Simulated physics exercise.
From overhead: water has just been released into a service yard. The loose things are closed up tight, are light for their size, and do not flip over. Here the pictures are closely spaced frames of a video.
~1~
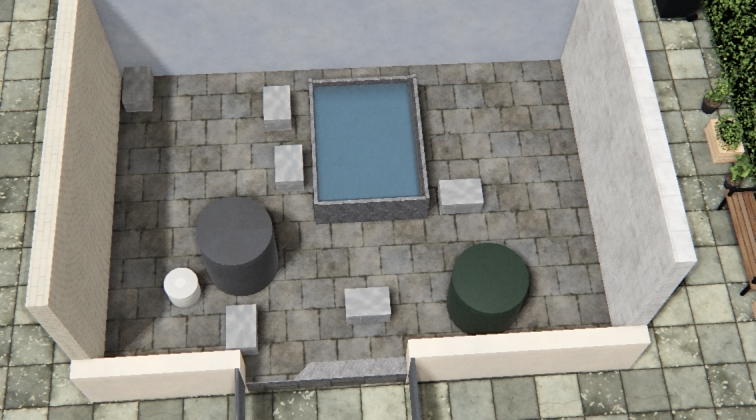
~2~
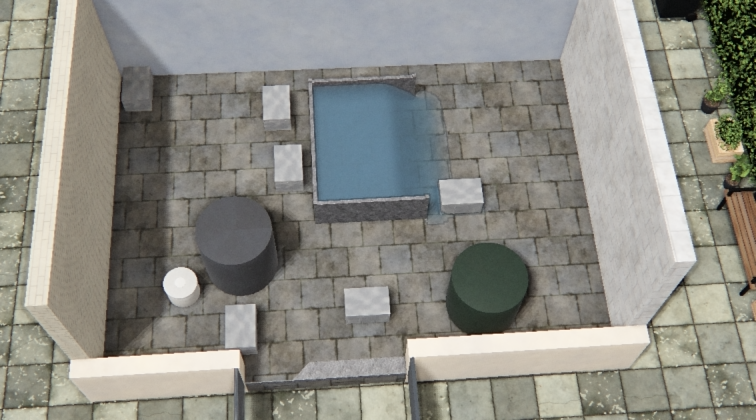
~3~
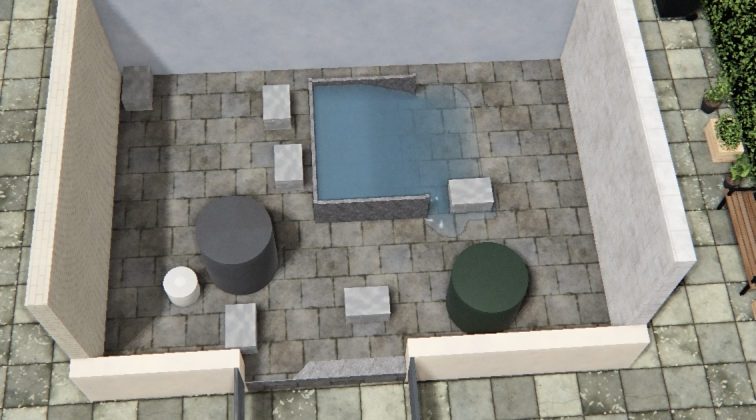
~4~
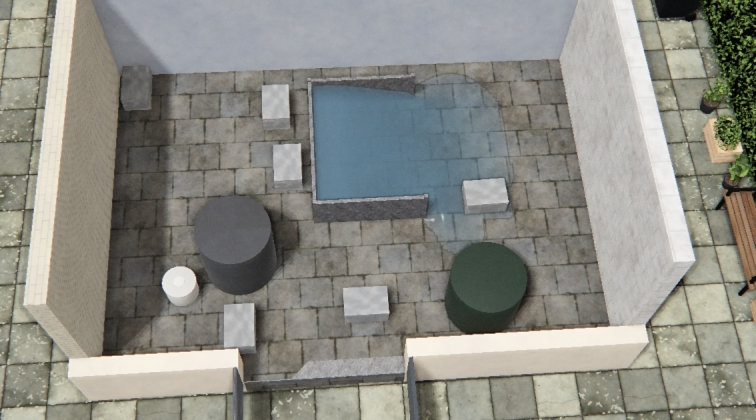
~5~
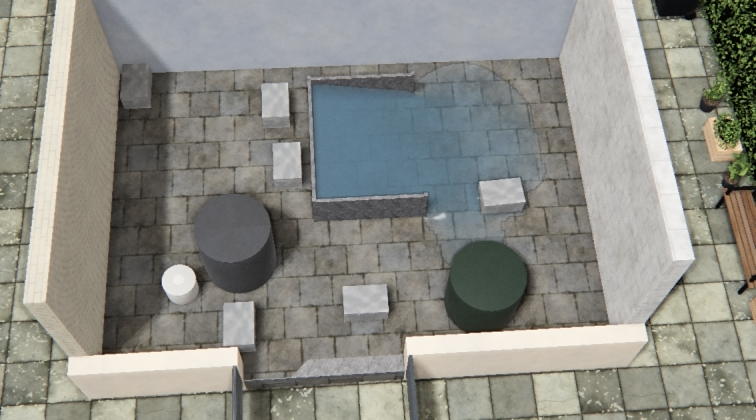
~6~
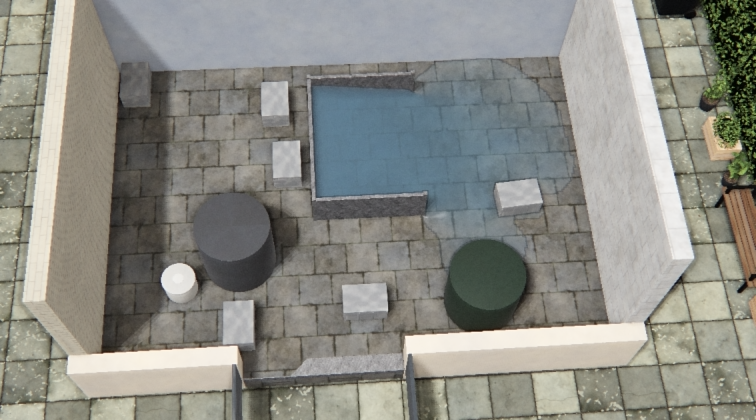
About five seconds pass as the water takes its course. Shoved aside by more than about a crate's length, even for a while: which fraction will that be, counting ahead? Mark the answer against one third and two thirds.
Fewer than a third of them.
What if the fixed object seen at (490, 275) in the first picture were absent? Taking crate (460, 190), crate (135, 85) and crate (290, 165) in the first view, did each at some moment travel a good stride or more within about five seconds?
No. 1 got relocated, no. 2 remained in place, no. 3 remained in place.
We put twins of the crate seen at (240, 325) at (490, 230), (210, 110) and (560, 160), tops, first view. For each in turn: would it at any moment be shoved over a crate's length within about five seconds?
Shoved clear, stays put, shoved clear.
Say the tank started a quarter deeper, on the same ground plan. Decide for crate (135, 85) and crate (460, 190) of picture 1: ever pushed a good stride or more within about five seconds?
First: Stayed within that. Second: Travelled that far.
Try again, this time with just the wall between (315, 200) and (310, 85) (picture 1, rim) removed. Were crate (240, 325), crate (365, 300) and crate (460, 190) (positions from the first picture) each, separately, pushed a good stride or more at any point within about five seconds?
Travels that far, falls short, falls short.
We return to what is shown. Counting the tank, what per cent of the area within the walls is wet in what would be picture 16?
About 40 percent.
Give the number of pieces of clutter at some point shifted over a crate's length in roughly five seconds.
That makes 1.
A moment on, 1 of 7 are well off their spots; 0 afloat.
Next, 1 of 7 are well off their spots; 1 afloat.
Later, 1 of 7 are well off their spots; 1 afloat.
In the end, 1 of 7 are well off their spots, and 1 have been at some point; 1 afloat.
